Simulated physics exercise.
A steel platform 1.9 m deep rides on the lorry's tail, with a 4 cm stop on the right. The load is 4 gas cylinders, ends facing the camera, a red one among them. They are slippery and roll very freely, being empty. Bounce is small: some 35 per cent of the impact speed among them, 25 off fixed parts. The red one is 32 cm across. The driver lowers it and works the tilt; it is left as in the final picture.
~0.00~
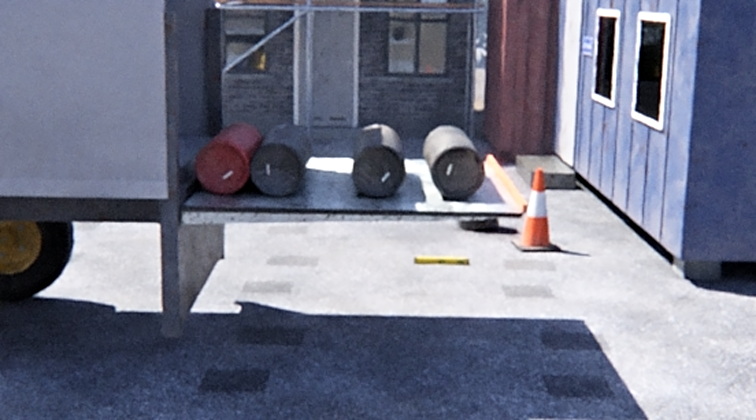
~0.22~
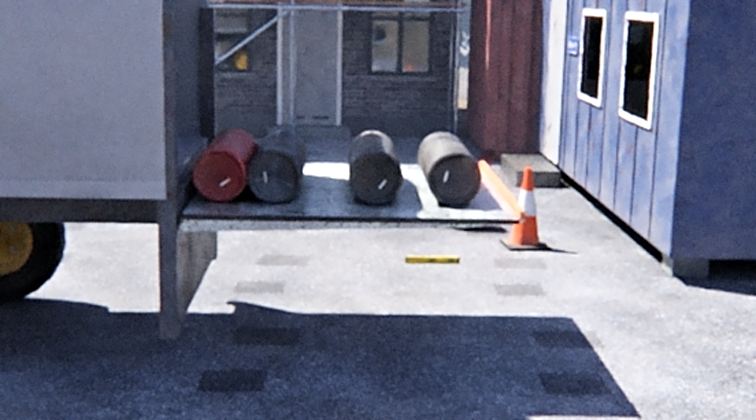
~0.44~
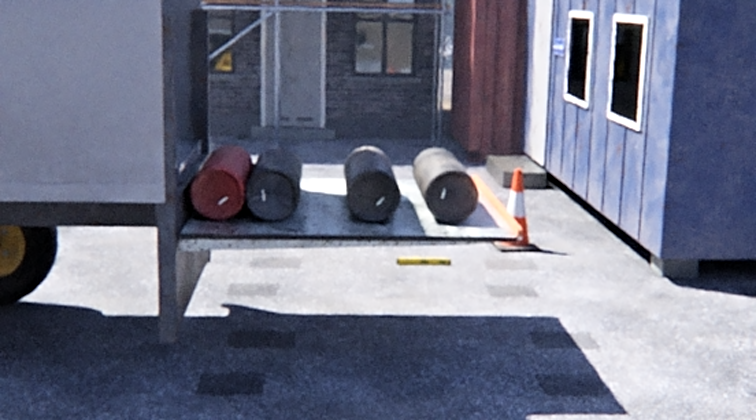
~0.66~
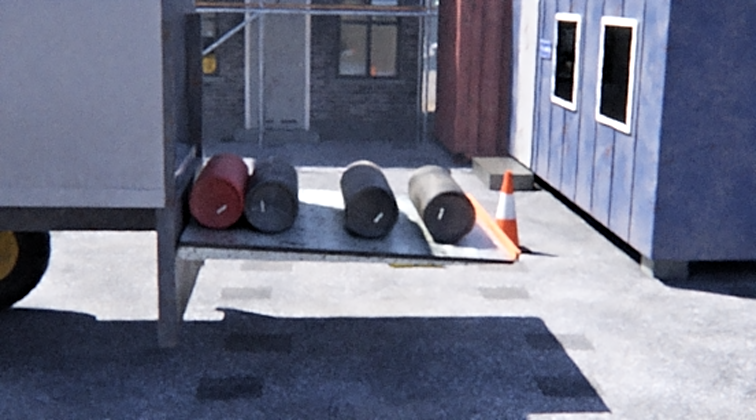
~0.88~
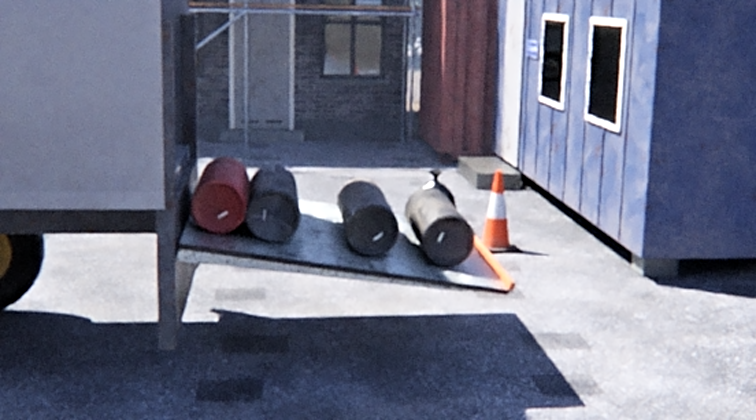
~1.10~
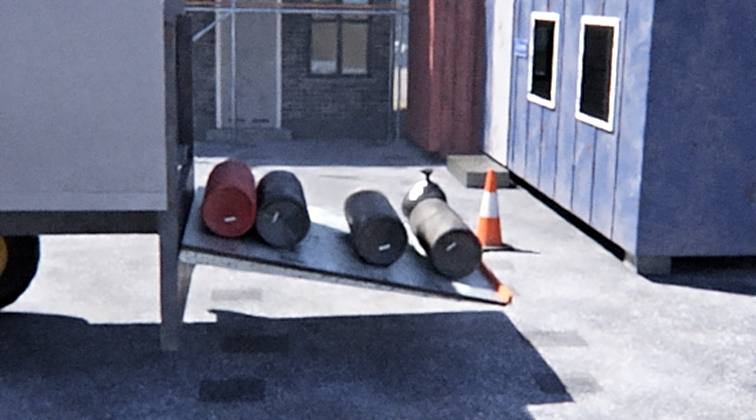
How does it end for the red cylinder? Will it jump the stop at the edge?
The red one rolls off the plate.
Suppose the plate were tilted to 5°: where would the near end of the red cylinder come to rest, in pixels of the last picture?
Near (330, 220).
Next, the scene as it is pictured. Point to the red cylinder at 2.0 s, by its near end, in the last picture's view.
Around (345, 233).
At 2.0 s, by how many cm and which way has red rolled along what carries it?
Red 75 right.
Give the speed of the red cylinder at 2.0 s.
Near 1.0 m/s.
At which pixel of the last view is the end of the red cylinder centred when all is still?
At about (595, 345).
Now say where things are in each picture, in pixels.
In the first frame, red (222, 168); plate level; stop at (525, 209); 4 of the 4 make up the bottom layer on the plate.
In the second frame, red (219, 176); plate level.
In the third frame, red (217, 194); plate level.
In the fourth frame, red (216, 203); plate tilted 3°; stop at (517, 256).
In the fifth frame, red (218, 208); plate tilted 8°.
In the sixth frame, red (229, 211); plate tilted 11°; stop at (510, 299).
By 2.0 s, red is on the plate, 95 cm from the stop, rolling right; 1 gone from the plate.
By 3.2 s, red is over the stop and falling; 4 gone from the plate.
Finally (5.7 s), red is on the ground; 4 gone from the plate.
